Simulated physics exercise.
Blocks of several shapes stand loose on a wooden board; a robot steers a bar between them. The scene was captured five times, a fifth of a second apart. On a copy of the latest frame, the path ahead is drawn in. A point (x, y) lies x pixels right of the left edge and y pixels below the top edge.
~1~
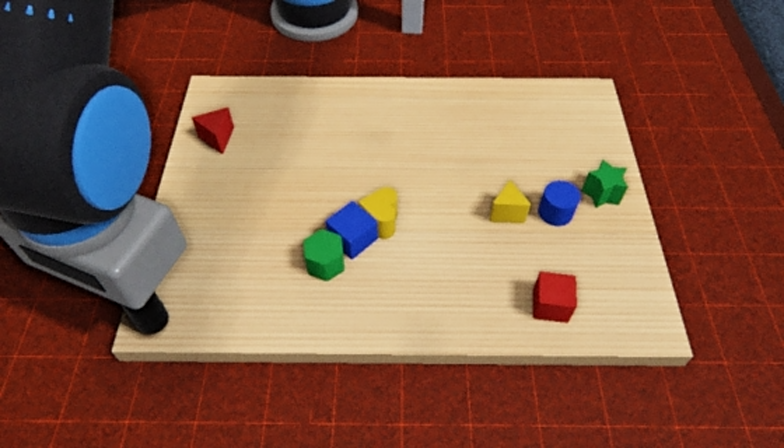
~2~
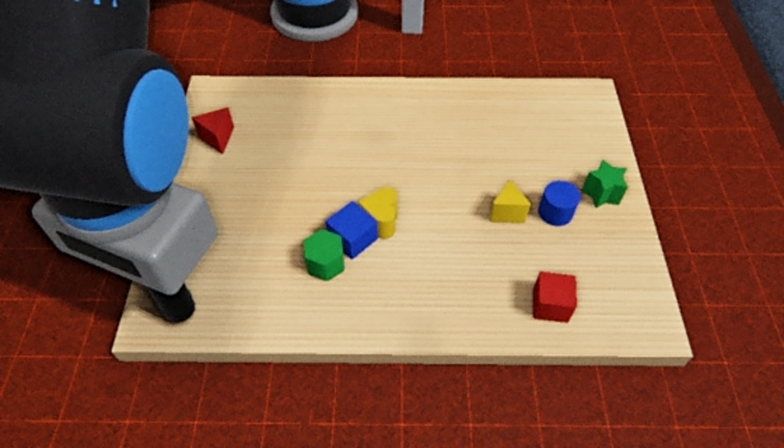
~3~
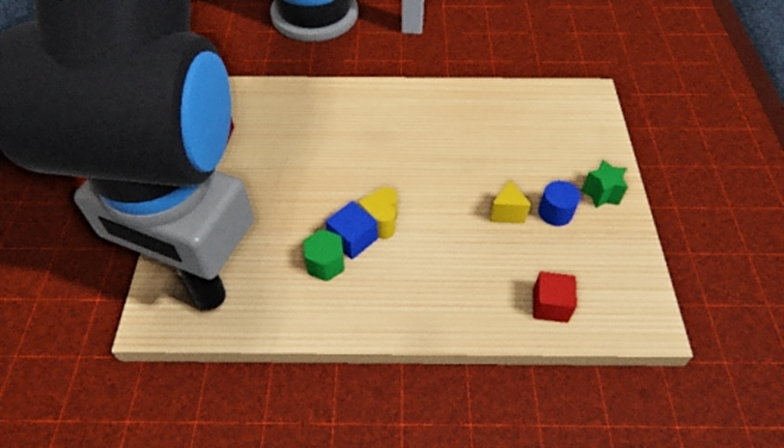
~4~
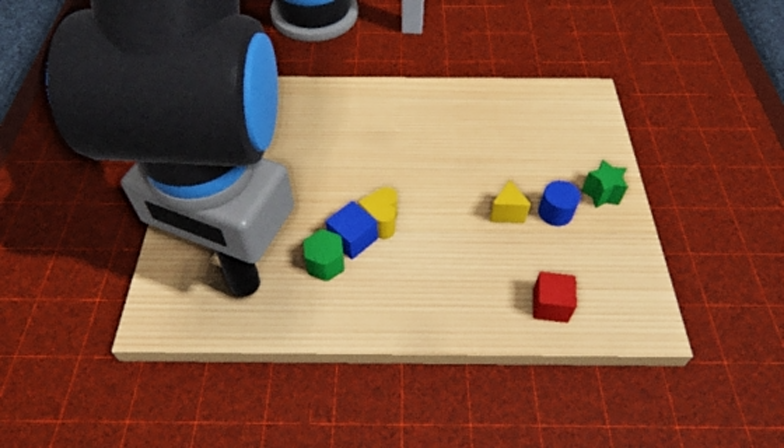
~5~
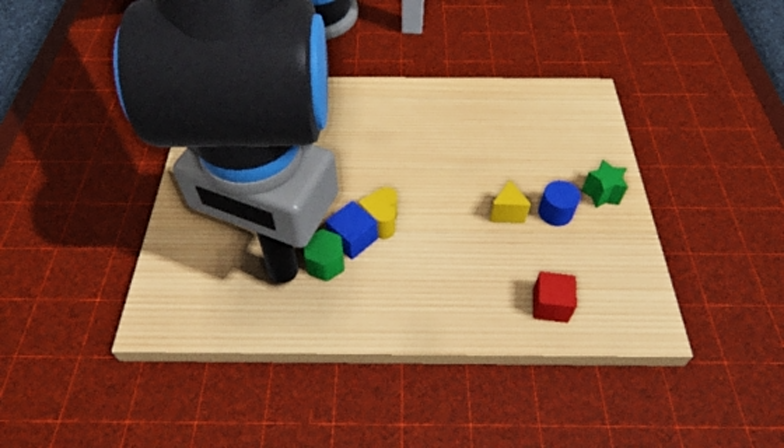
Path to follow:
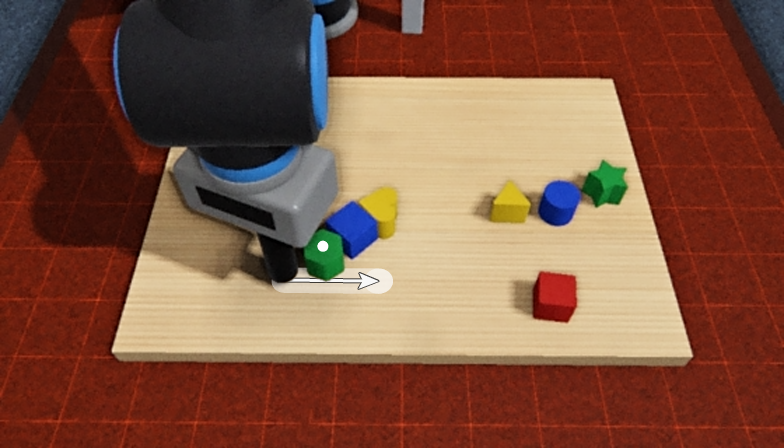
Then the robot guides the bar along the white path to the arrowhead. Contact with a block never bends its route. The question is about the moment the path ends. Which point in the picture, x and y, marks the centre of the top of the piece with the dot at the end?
The middle of its upper face will lie at (382, 235).
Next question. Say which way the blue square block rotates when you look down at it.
From above, counter-clockwise.
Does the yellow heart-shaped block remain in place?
Final answer: No.
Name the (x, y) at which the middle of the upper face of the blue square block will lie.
It is at (374, 201).
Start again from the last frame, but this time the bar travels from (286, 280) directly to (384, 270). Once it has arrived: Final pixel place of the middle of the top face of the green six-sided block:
It ends at (394, 226).
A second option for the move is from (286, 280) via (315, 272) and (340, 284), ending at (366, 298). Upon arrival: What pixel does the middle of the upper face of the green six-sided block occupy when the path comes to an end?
It ends at (369, 248).
Drawn move, in a line from (286, 280) to (378, 281); the dot is on the green six-sided block.
The first path, step by step. Halfway along, bar (331, 272); green six-sided block (352, 240), turned 35° anticlockwise; blue square block (368, 209); yellow heart-shaped block (394, 190).
At the end, bar (378, 273); green six-sided block (382, 235), turned 85° anticlockwise; blue square block (374, 201), turned 20° anticlockwise; yellow heart-shaped block (400, 180), turned 20° anticlockwise.
